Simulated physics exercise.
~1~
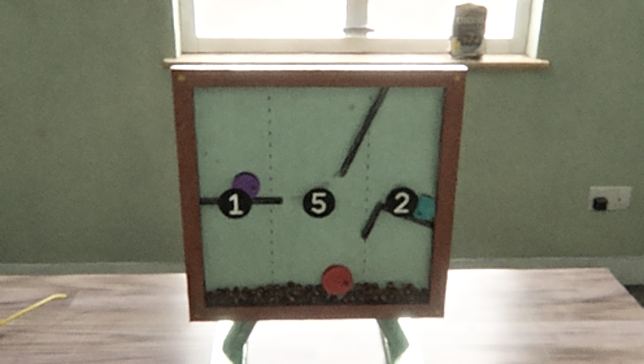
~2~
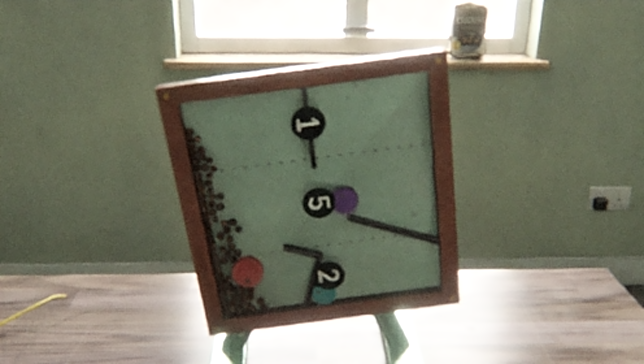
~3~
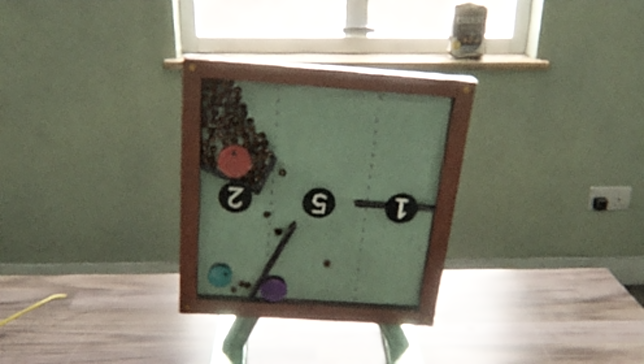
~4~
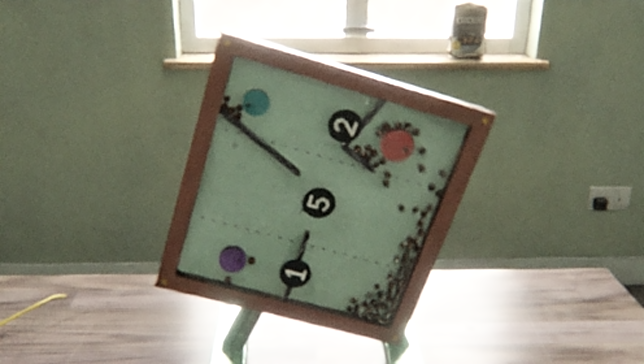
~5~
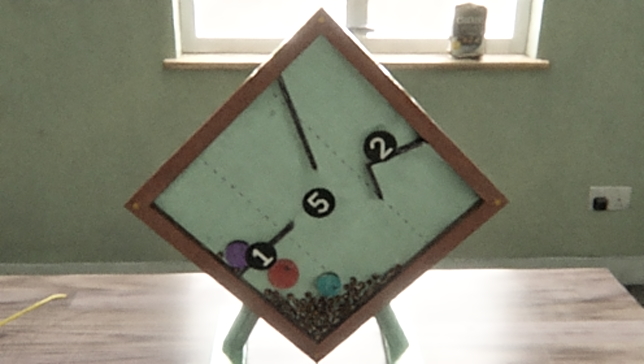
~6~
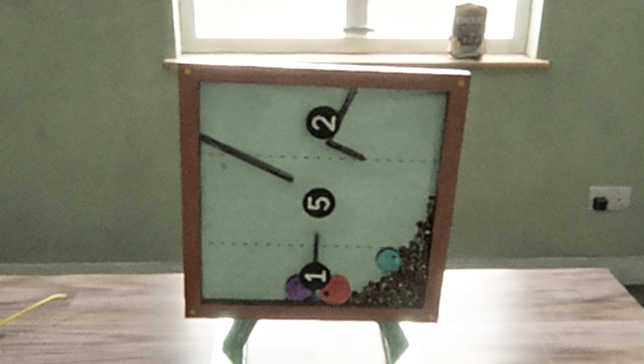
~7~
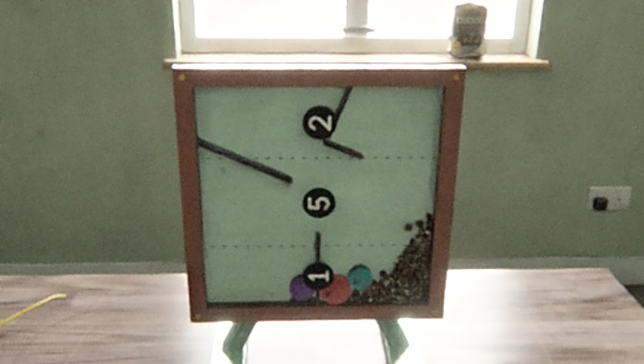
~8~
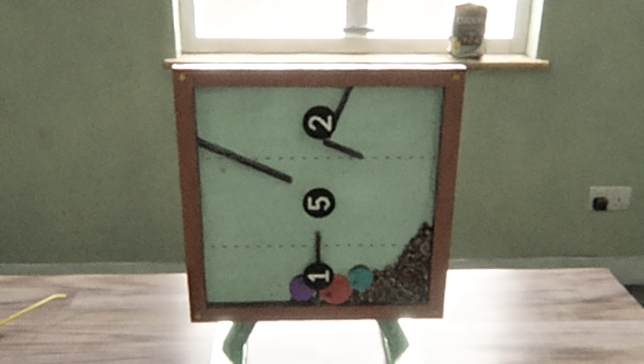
A square, wooden-framed box with a pale green panel stands on a stand before a window, seen from the front by a still camera. Dark beads line its floor, with a red disc among them, a purple disc on the left ledge and a turquoise disc at right. The box turns clockwise, and the beads and discs slide and tumble past the slanted bars as it goes over. It then swings partway back and stops on its side. The beads settle heaped in the lower right corner, with the purple, red and turquoise discs side by side along the bottom strip.
